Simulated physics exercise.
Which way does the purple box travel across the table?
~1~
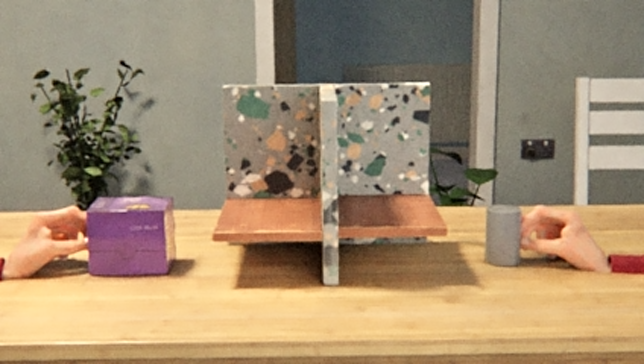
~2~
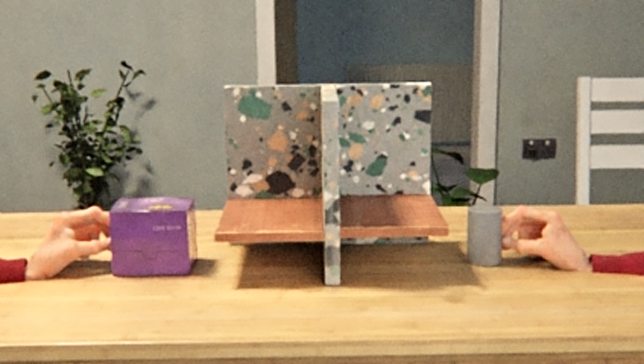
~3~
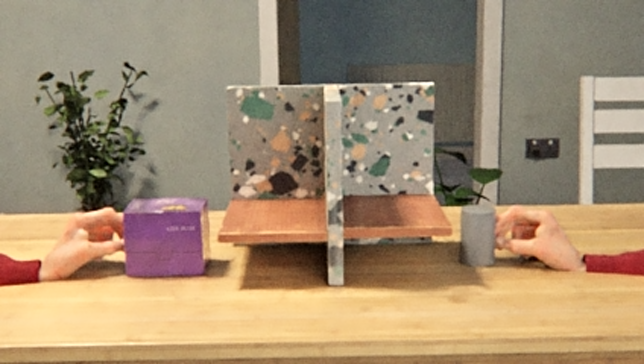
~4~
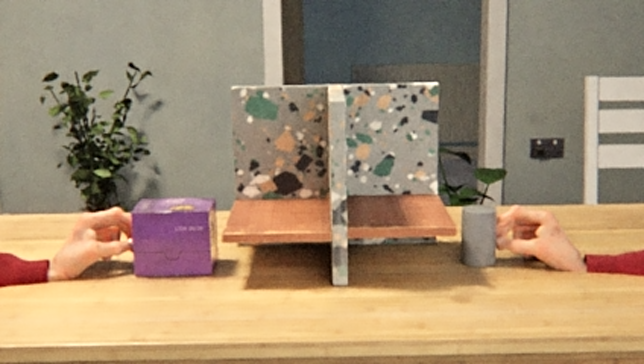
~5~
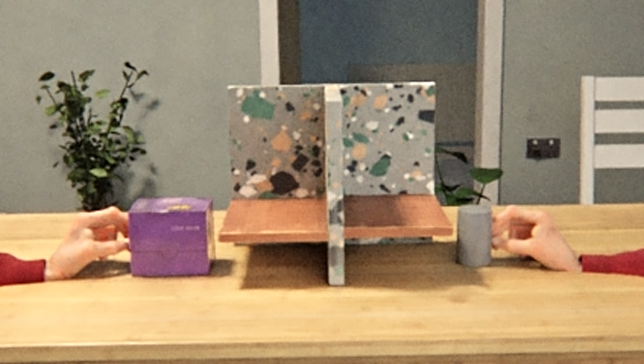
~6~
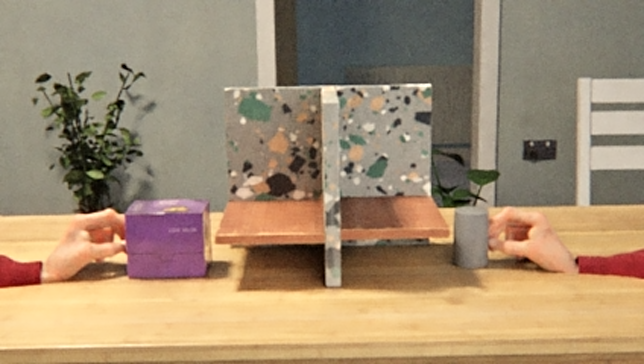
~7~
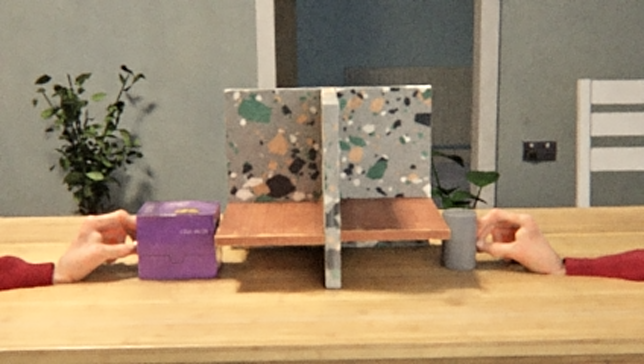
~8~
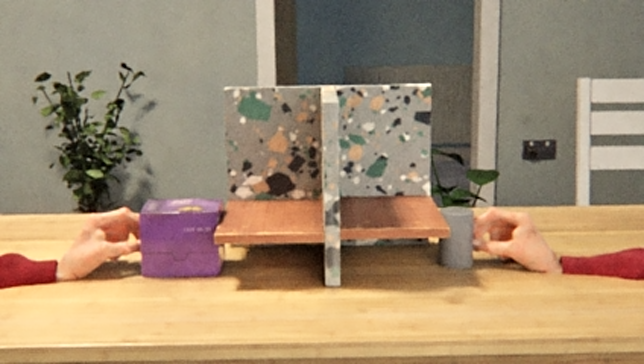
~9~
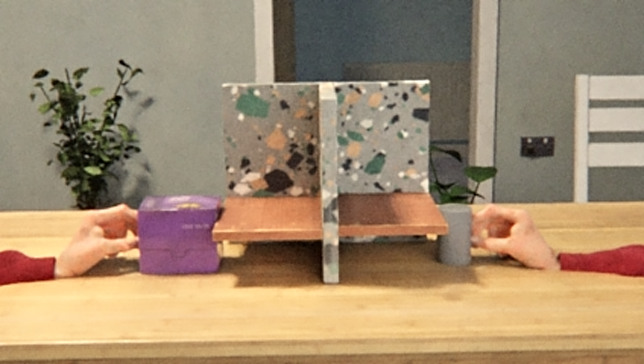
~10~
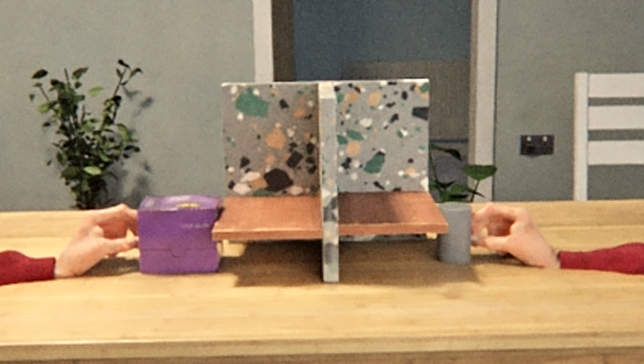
The purple box slides to the right, toward the rack in the middle of the table.
